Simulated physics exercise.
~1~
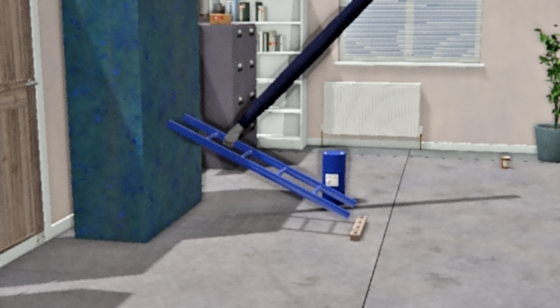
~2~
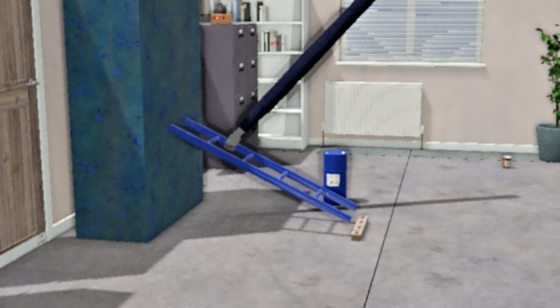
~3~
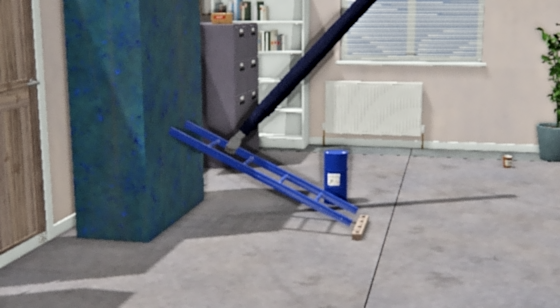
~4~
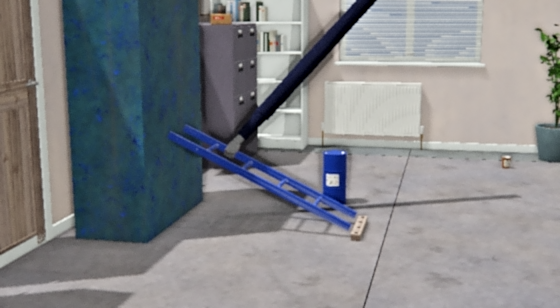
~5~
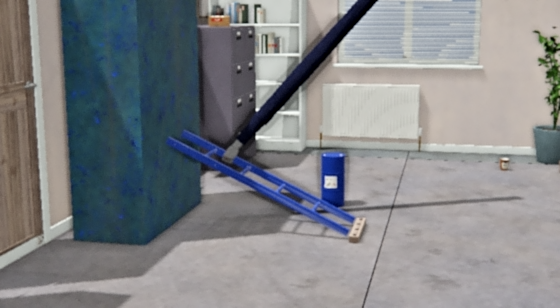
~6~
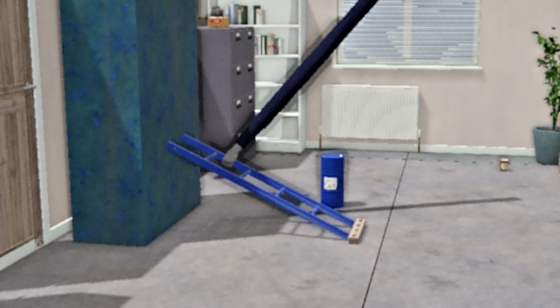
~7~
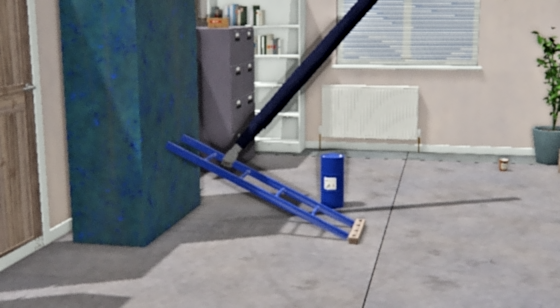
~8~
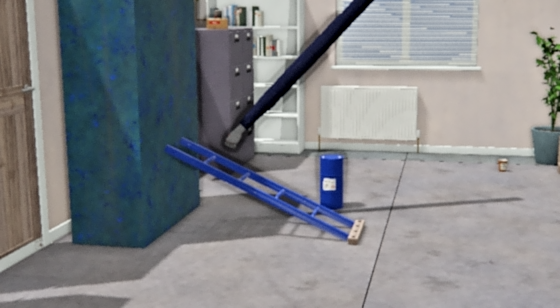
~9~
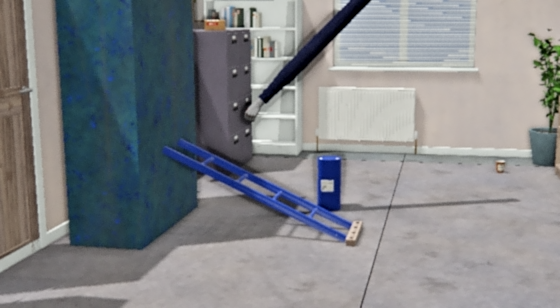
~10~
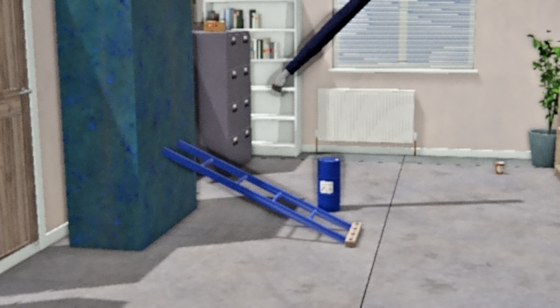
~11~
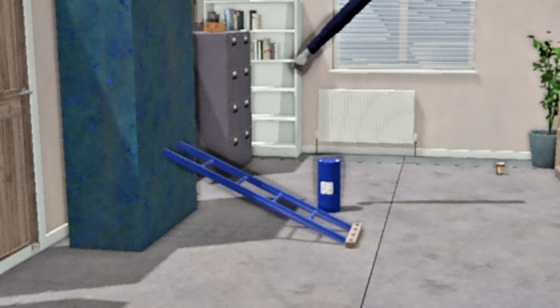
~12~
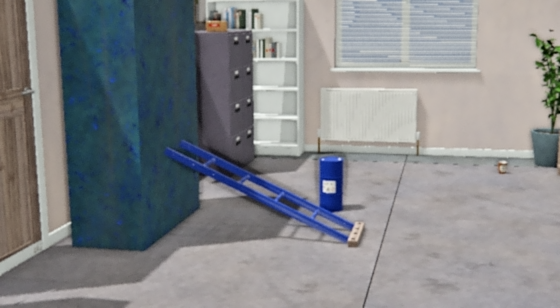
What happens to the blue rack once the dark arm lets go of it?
The blue rack stays leaning against the tall cupboard, with its lower end resting at the strip of wood on the floor.
